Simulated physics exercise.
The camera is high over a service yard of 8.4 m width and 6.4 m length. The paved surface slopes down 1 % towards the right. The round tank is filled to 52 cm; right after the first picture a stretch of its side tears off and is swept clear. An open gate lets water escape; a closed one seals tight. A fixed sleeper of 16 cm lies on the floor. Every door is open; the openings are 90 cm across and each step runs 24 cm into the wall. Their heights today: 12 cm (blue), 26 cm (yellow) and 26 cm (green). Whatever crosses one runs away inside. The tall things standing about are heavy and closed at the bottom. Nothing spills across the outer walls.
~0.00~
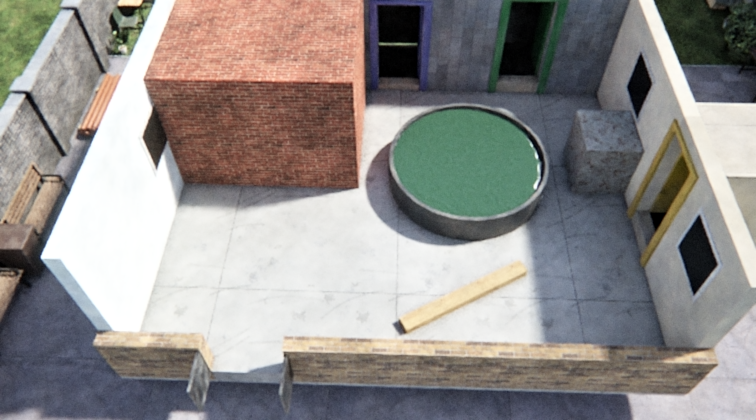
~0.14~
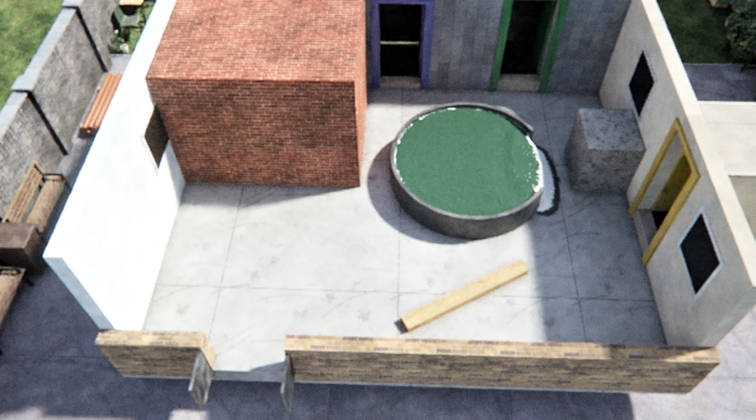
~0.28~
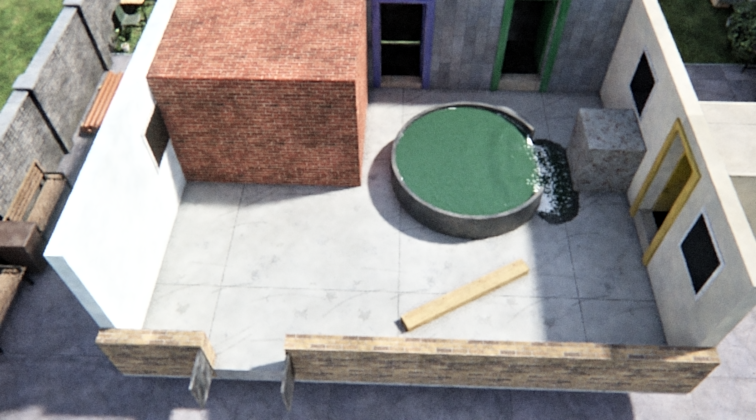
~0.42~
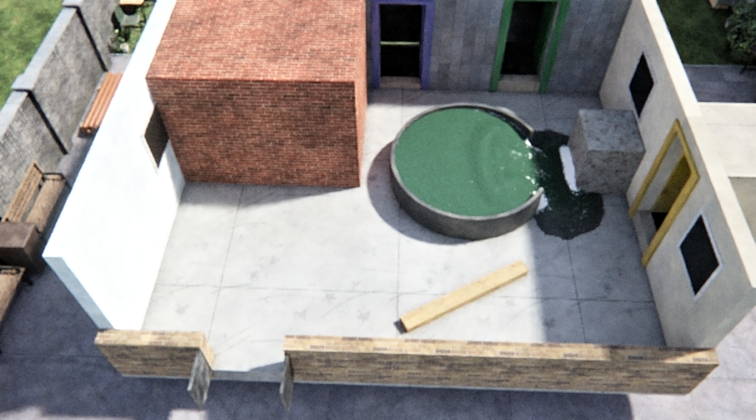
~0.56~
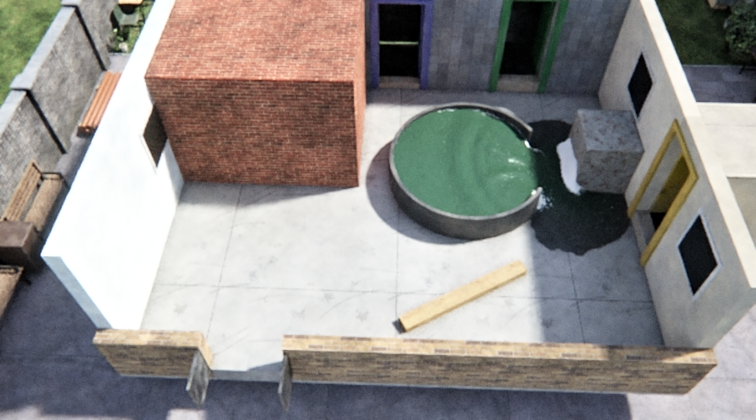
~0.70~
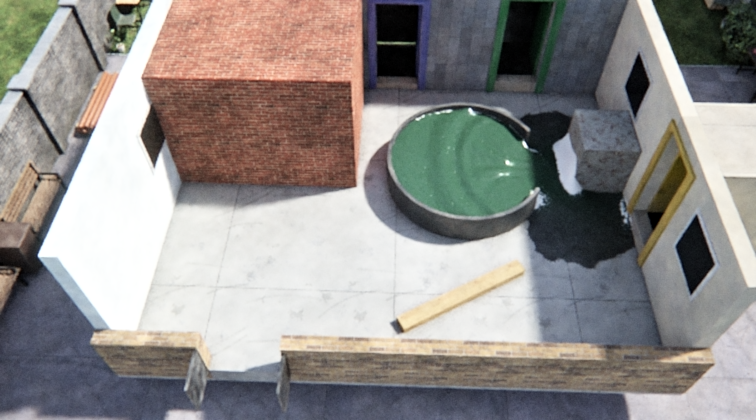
Green water poured out through a gap in the right side of a round tank in a walled yard, spreading around a grey block and across the paving to the yellow door.
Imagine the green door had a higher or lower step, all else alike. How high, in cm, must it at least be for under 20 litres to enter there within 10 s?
Close to 16 cm is just enough.
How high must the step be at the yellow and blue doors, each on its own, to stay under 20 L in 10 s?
About 24 cm at yellow and 10.0 cm at blue.
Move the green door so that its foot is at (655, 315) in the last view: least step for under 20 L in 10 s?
About 15 cm.
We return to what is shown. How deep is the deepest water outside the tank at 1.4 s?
Up to some 46 cm.
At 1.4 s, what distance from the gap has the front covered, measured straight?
Some 3.2 m out.
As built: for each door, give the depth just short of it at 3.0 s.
In cm: Blue 2, yellow 24, green 20.
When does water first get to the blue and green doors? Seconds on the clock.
Arrival: Blue 2.8 s, green 1.6 s.
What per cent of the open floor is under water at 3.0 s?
Near 35 per cent is wet.
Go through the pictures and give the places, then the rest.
The first picture shows the round tank at (468, 160) is whole and still, 52 cm deep; the green door at (524, 55) is dry.
In the second picture, the front is at a hidden place, 0.3 m from the gap at (542, 172); 0.4 m2 of floor is wet, 52 cm left at the back.
In the third picture, the front is at (563, 152), 0.7 m from the gap at (542, 174); 1.1 m2 of floor is wet, 52 cm left at the back.
In the fourth picture, the gap is at (541, 175), the front 1.1 m out at (597, 216); the back of the round tank holds 52 cm.
In the fifth picture, the front is at (626, 207), 1.6 m from the gap at (540, 175); 3.1 m2 of floor is wet, 52 cm left at the back.
In the sixth picture, water pours out at (537, 175) and has run 1.9 m, to (632, 241); about 4 cm deep outside, 52 cm at the back; 1.0 m in a straight line remain to the green door at (522, 54).
After 1.4 s water covers 15 % of the floor, deepest (46 cm) near (566, 176); it has not reached the green door.
After 3.0 s water covers 35 % of the floor, deepest (34 cm) near (652, 371); 20 cm at the green door, 0 litres in over its 26 cm step.
After 10.0 s water covers 90 % of the floor, deepest (16 cm) near (618, 199); 11 cm at the green door, 0 litres in over its 26 cm step.
At the green door as built, the water arrived by 1.6 s and peaked near 20 cm at 2.0 s.
With a step of 13.5 cm, 60 litres would have come in within the 10 s; with 18.5 cm, 6 litres. So under 20 litres takes about 16 cm.
